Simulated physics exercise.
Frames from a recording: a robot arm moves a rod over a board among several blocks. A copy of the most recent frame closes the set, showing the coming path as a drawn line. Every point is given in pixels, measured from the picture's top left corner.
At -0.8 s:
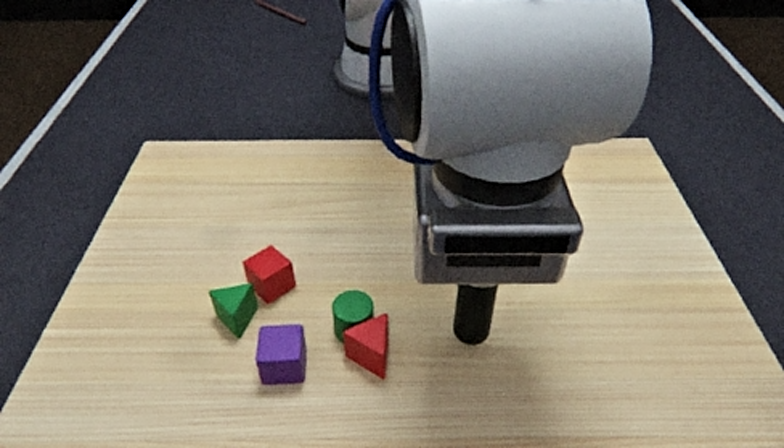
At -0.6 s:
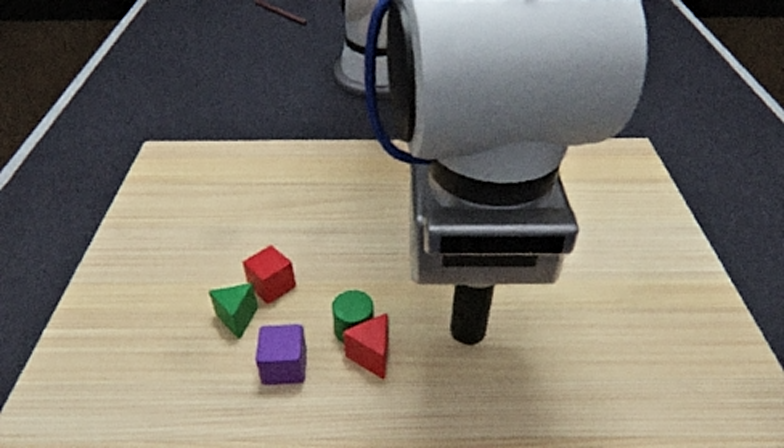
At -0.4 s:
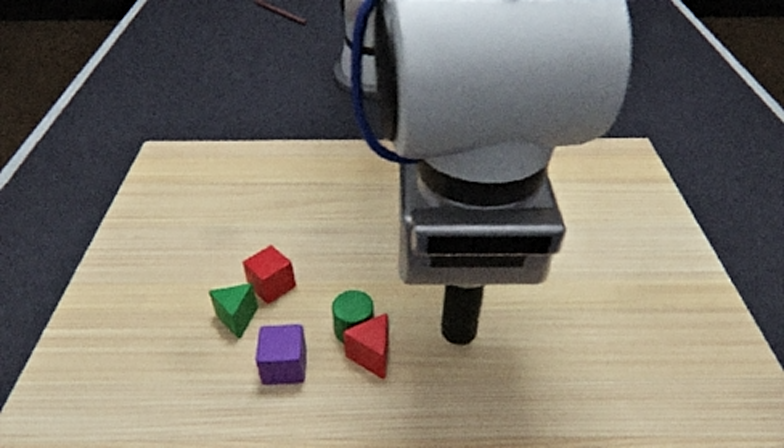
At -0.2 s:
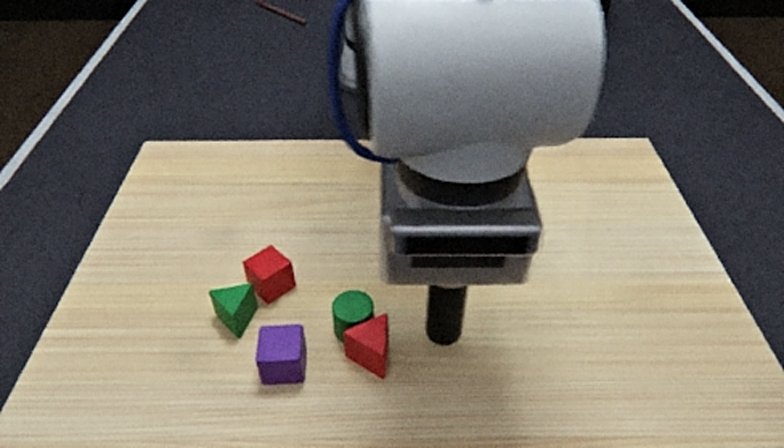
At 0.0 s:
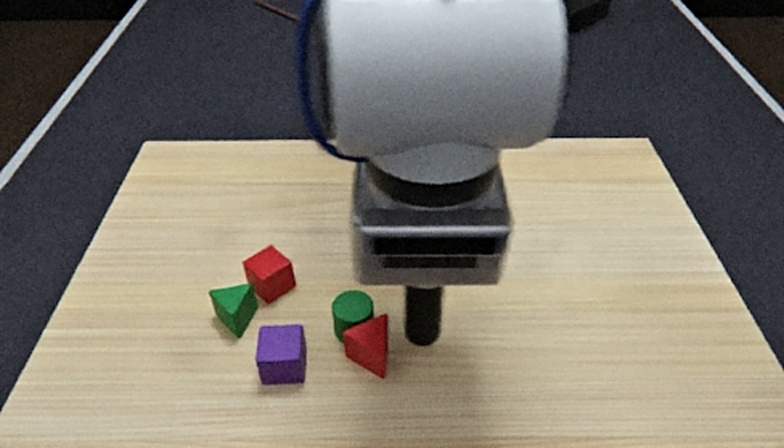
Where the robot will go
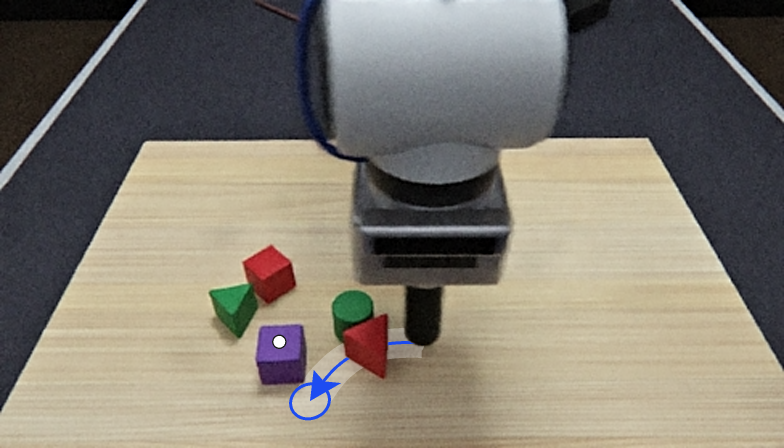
A robot arm with a white, rounded body holds a short black rod upright over a pale wooden board on a dark table, seen from the front and slightly above. A red cube, a green triangular block and a purple cube sit at left, with a green cylinder touching a red triangular block nearer the middle. The arm slides the rod left toward the red triangular block, slowly and then faster, while the blocks and camera stay still.
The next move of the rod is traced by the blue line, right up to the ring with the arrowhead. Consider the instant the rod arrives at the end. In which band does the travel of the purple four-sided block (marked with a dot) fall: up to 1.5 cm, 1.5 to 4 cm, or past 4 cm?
Once the path ends, it will sit under 1.5 cm from where it is now.
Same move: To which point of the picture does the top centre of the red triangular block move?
The point I'd pick in the picture is (271, 396).
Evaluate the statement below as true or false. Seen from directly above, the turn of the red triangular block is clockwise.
My answer: False.
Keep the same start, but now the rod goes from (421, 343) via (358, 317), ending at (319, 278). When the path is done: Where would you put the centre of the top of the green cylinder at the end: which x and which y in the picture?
My best guess is (302, 293).
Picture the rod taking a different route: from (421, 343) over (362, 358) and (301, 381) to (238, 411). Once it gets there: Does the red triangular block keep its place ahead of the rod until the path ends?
In short: Yes.
The drawn path runs from (421, 343) via (377, 346) and (338, 366), ending at (310, 401); the dot is on the purple four-sided block.
On the path given first. One third of the way, rod at (376, 335); green cylinder at (339, 302); red triangular block at (347, 340), turned 30° anticlockwise.
Two thirds of the way, rod at (335, 356); purple four-sided block at (275, 343), turned 15° clockwise; green cylinder at (337, 302); red triangular block at (307, 366), turned 50° anticlockwise.
At the end, rod at (308, 390); purple four-sided block at (270, 346), turned 35° clockwise; green cylinder at (337, 302); red triangular block at (271, 396), turned 25° anticlockwise.
